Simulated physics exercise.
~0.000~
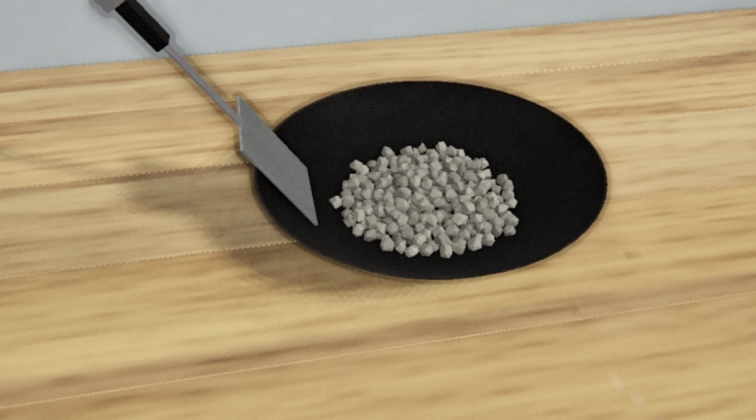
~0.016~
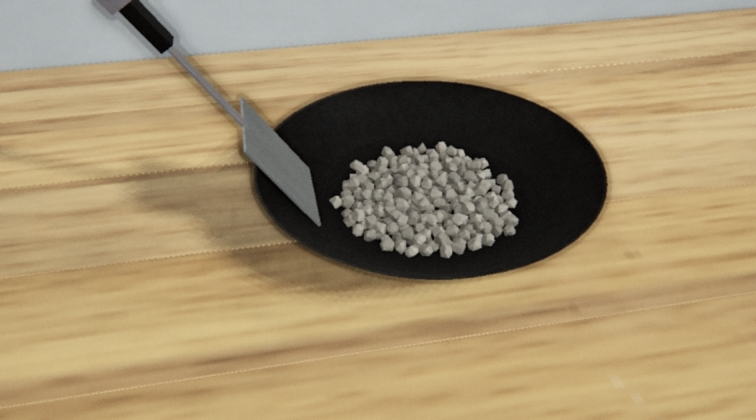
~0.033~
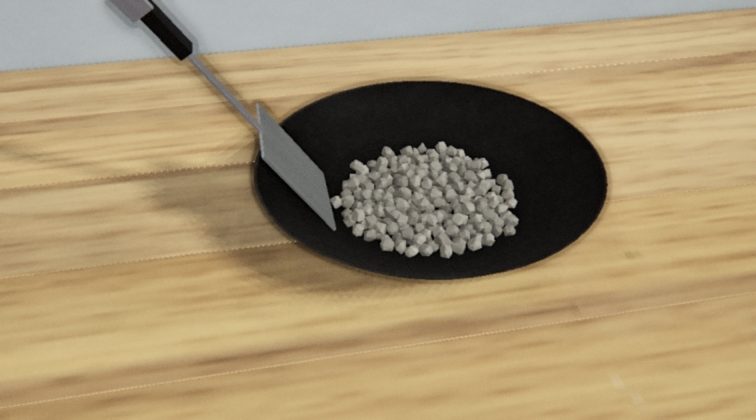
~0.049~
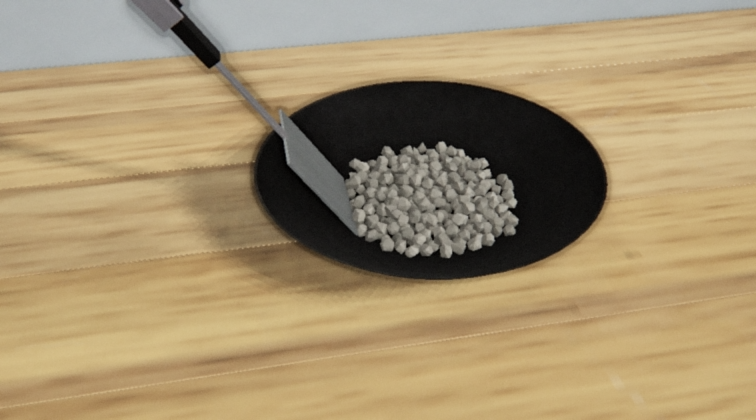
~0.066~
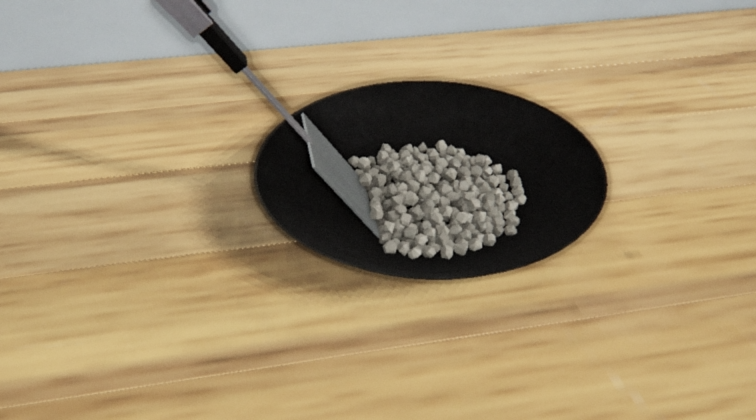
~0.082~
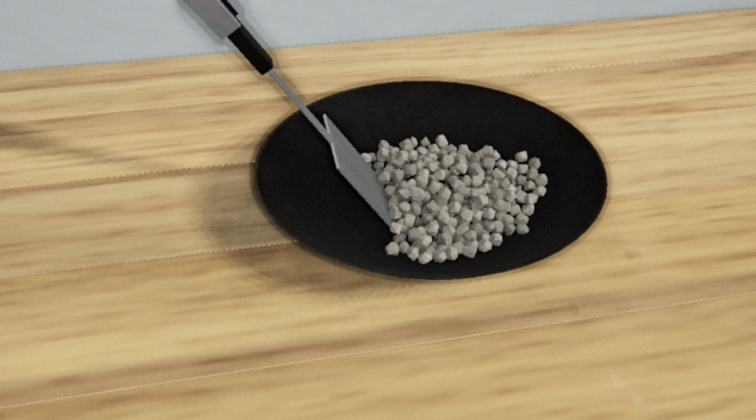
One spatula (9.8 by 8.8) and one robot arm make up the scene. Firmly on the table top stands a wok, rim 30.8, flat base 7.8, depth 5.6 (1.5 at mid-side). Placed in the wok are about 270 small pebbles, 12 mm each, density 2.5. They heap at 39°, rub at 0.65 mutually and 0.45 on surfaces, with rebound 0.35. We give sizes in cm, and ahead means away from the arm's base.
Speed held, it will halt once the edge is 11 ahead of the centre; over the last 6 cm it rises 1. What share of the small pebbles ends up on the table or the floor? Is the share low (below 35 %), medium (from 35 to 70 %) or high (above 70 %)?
The share is medium, from 35 to 70 %.
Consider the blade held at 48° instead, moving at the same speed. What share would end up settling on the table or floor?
Near 55 %.
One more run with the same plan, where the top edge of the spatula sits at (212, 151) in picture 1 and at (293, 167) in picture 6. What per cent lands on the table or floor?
Close to 50 in a hundred.
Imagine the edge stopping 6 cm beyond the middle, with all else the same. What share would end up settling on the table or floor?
Then the share is near 15 in a hundred.
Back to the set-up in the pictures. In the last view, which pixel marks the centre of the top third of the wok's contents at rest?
I'd put it close to (489, 227).
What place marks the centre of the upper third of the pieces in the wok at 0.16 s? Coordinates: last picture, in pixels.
Centre: Approx. (540, 161) in the last view.
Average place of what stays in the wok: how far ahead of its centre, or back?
It sits some 3.0 centimetres ahead of centre.
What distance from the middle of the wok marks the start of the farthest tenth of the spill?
That works out to near 45 cm.
By 0.12 s, sloping 57°, highest piece 7 above the table; 267 in the wok.
By 0.16 s, sloping 57°, highest piece 8 above the table; 261 in the wok, 6 on the blade or in flight.
By 0.38 s, sloping 57°, highest piece 10 above the table; 128 in the wok, 87 on the table or floor, 52 on the blade or in flight.
By 1.43 s, sloping 57°, highest piece 4 above the table; 139 on the table or floor, 128 in the wok.
Final count, 139 on the table or floor, 128 in the wok. That is 52 % on the table or floor.
